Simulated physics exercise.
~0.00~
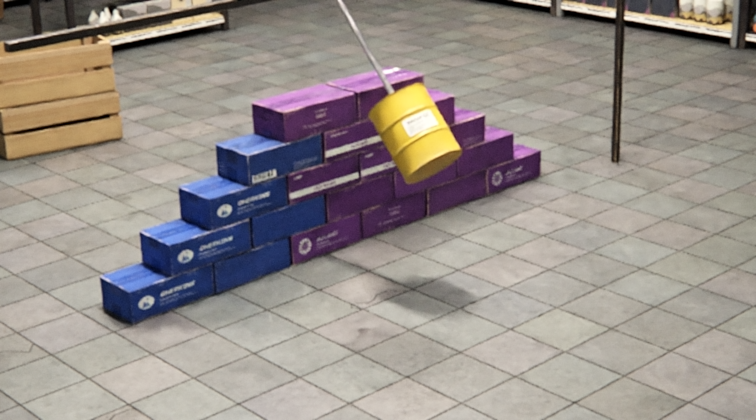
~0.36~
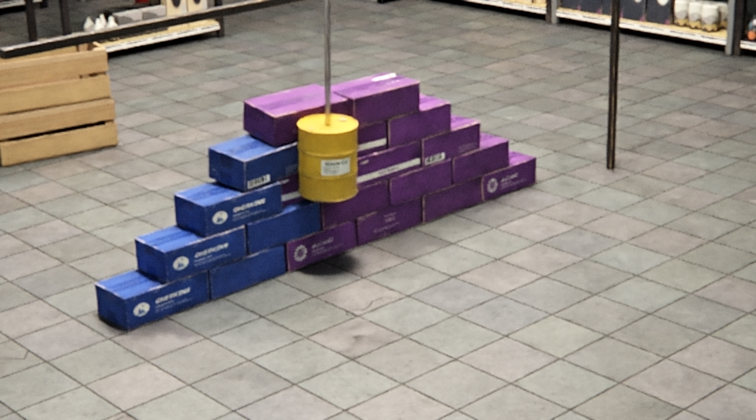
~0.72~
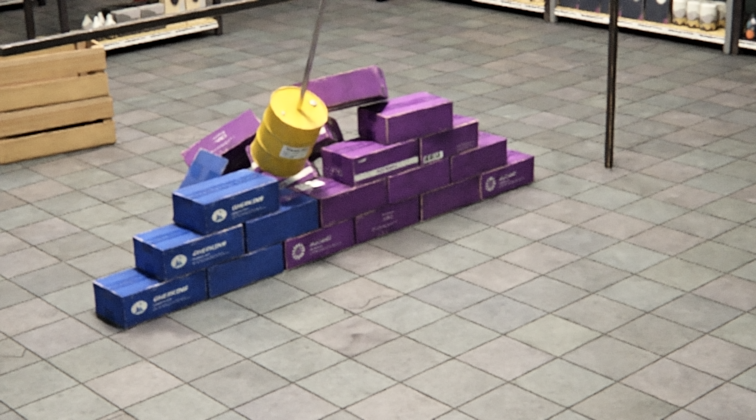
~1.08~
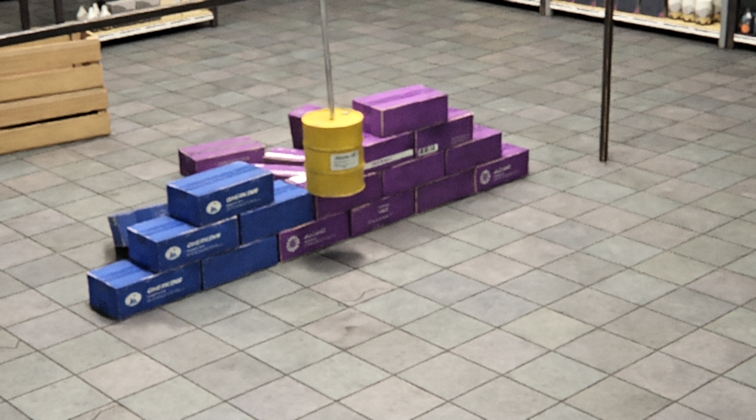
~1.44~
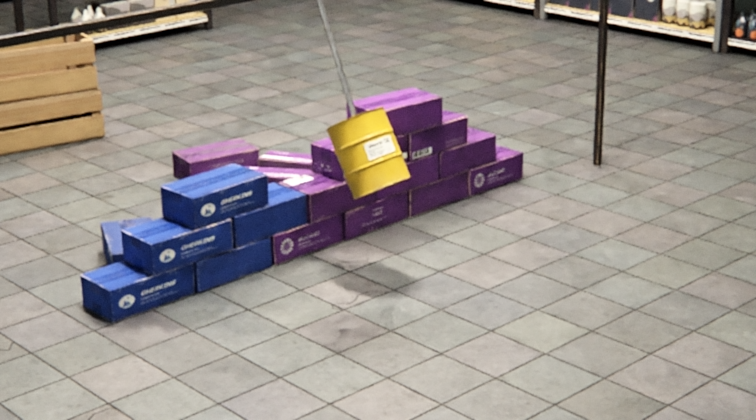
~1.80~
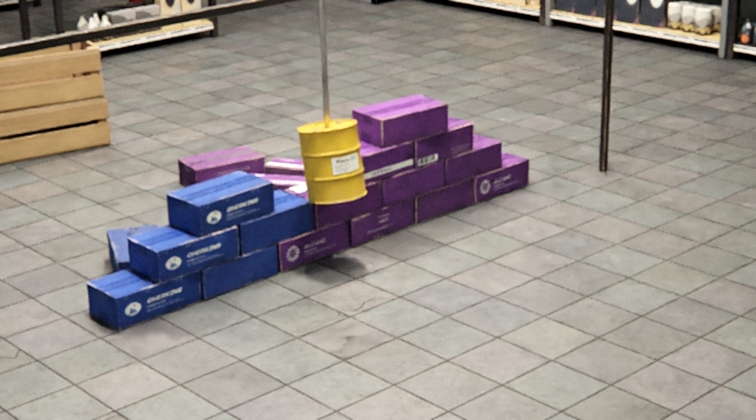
A hanging yellow drum swings left into stacked boxes, toppling some, then sways beside them.
